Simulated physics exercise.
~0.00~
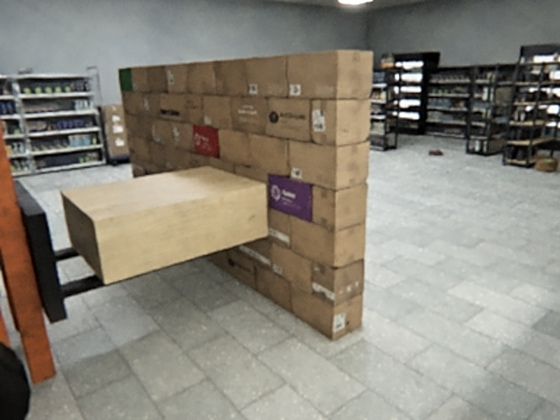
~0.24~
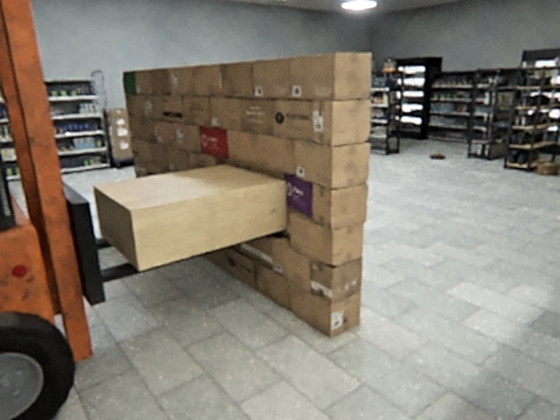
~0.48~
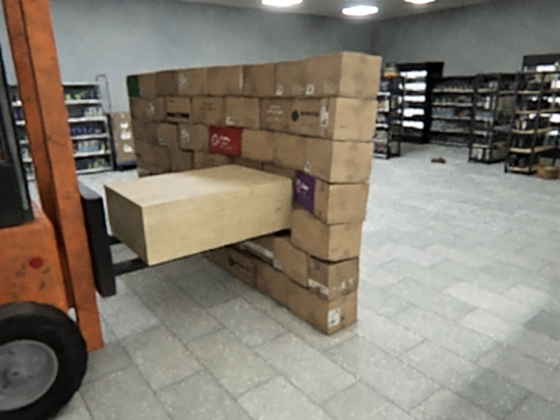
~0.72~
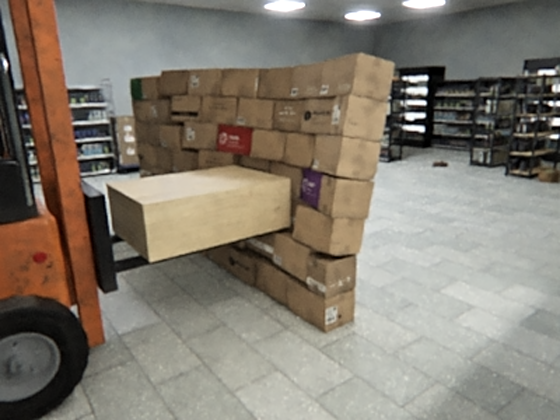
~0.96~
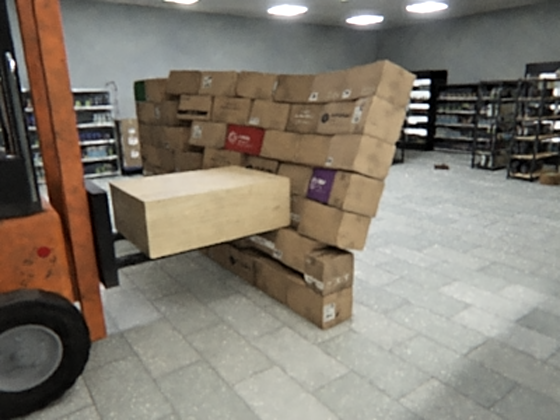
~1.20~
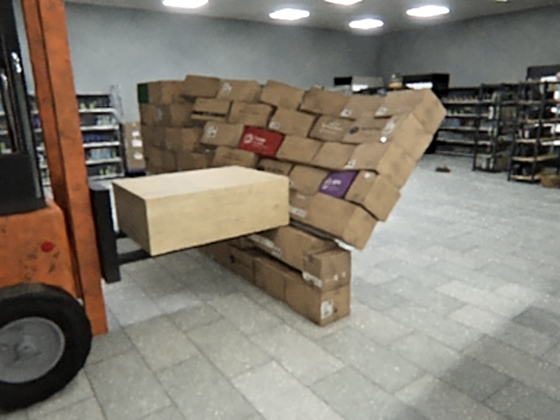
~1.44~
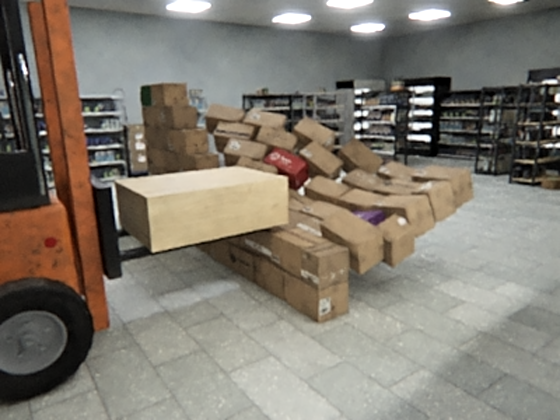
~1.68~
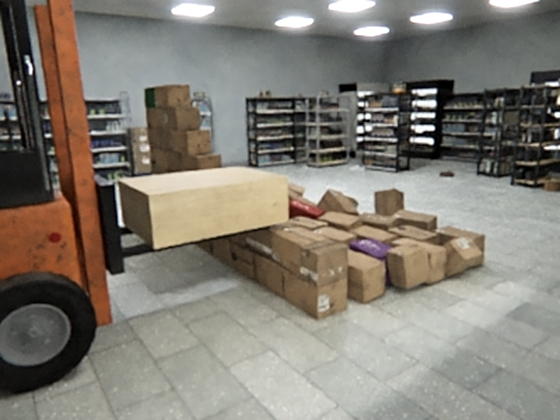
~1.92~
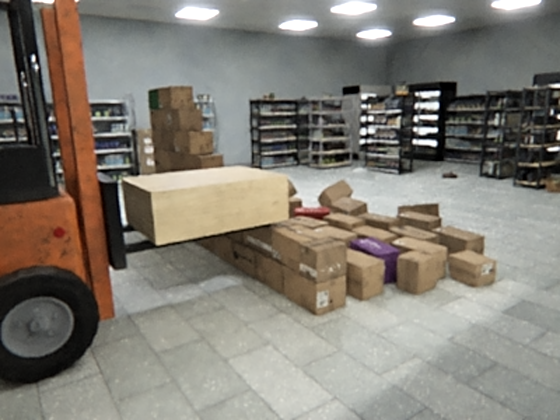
A forklift pushes a box into a carton wall, toppling much of it into a heap.
